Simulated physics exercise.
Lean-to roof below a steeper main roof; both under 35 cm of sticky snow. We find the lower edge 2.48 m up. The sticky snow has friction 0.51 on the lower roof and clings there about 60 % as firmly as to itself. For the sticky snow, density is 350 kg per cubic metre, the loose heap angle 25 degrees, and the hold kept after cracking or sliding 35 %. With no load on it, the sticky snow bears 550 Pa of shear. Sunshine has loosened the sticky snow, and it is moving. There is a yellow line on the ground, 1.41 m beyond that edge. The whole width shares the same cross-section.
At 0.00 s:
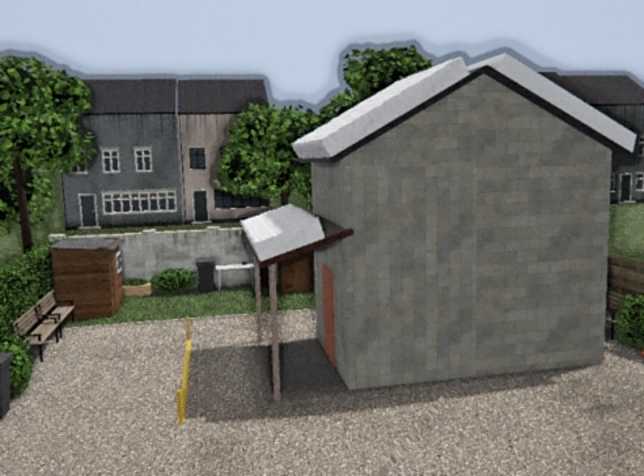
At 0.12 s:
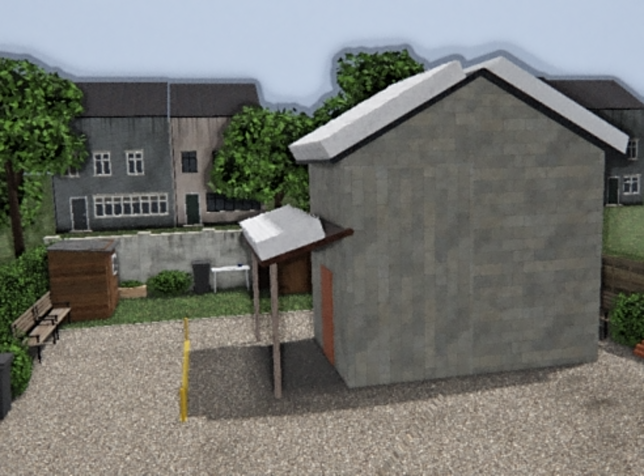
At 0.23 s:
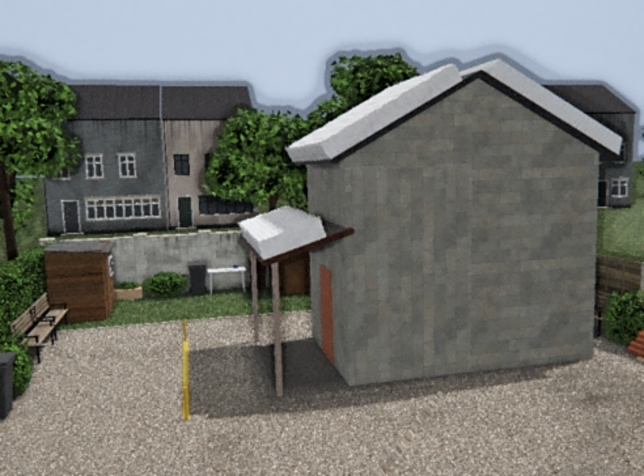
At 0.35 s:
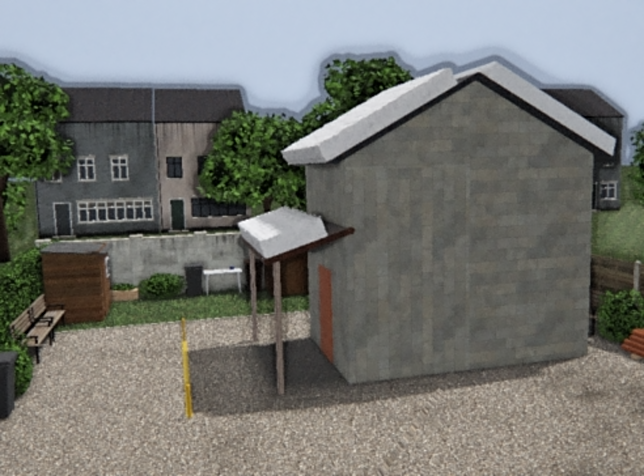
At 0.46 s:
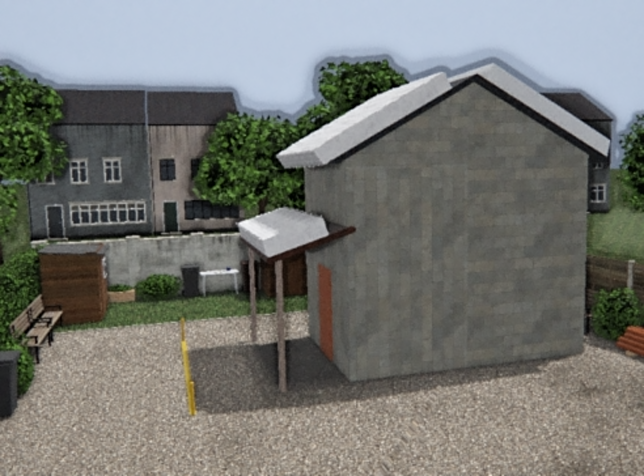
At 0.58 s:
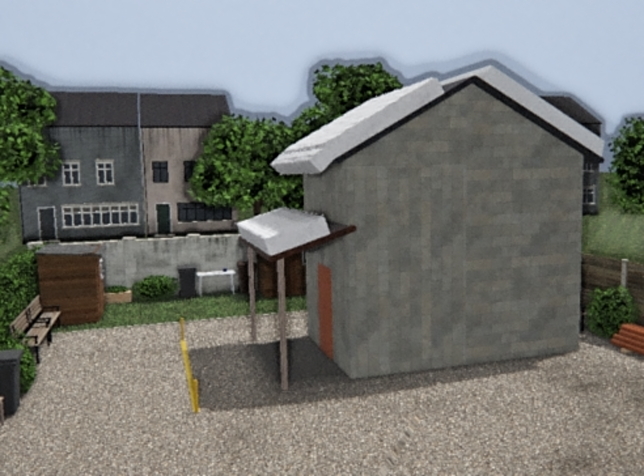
Snow on the grey building's upper roof slides a little down the left slope, overhanging its edge.
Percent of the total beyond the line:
50 %.
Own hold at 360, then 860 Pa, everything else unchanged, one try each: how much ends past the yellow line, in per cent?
Respectively 50 % and 45 %.
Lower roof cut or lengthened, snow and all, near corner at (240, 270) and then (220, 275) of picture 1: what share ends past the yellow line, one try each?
I'd expect around 55 percent the first time and around 55 percent the second.
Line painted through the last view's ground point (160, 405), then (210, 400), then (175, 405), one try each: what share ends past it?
40 %, then 55 %, then 45 %.
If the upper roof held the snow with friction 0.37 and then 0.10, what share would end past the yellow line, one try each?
Respectively 50 percent and 50 percent.
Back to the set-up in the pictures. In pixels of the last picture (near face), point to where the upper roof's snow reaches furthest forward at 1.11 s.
Near (266, 235), I'd say.
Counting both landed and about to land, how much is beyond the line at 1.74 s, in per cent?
0 percent.
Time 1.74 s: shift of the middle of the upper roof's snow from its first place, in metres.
Straight-line shift: Around 3.6 m.
By 1.11 s, none is below the lower edge and 0 % is past the line.
By 1.74 s, 29 % is below the lower edge and 0 % is past the line.
By 2.37 s, 77 % is below the lower edge and 48 % is past the line.
By 3.00 s, 77 % is below the lower edge and 50 % is past the line.
By 3.50 s, at the end, 77 % is below the lower edge and 50 % is past the line.
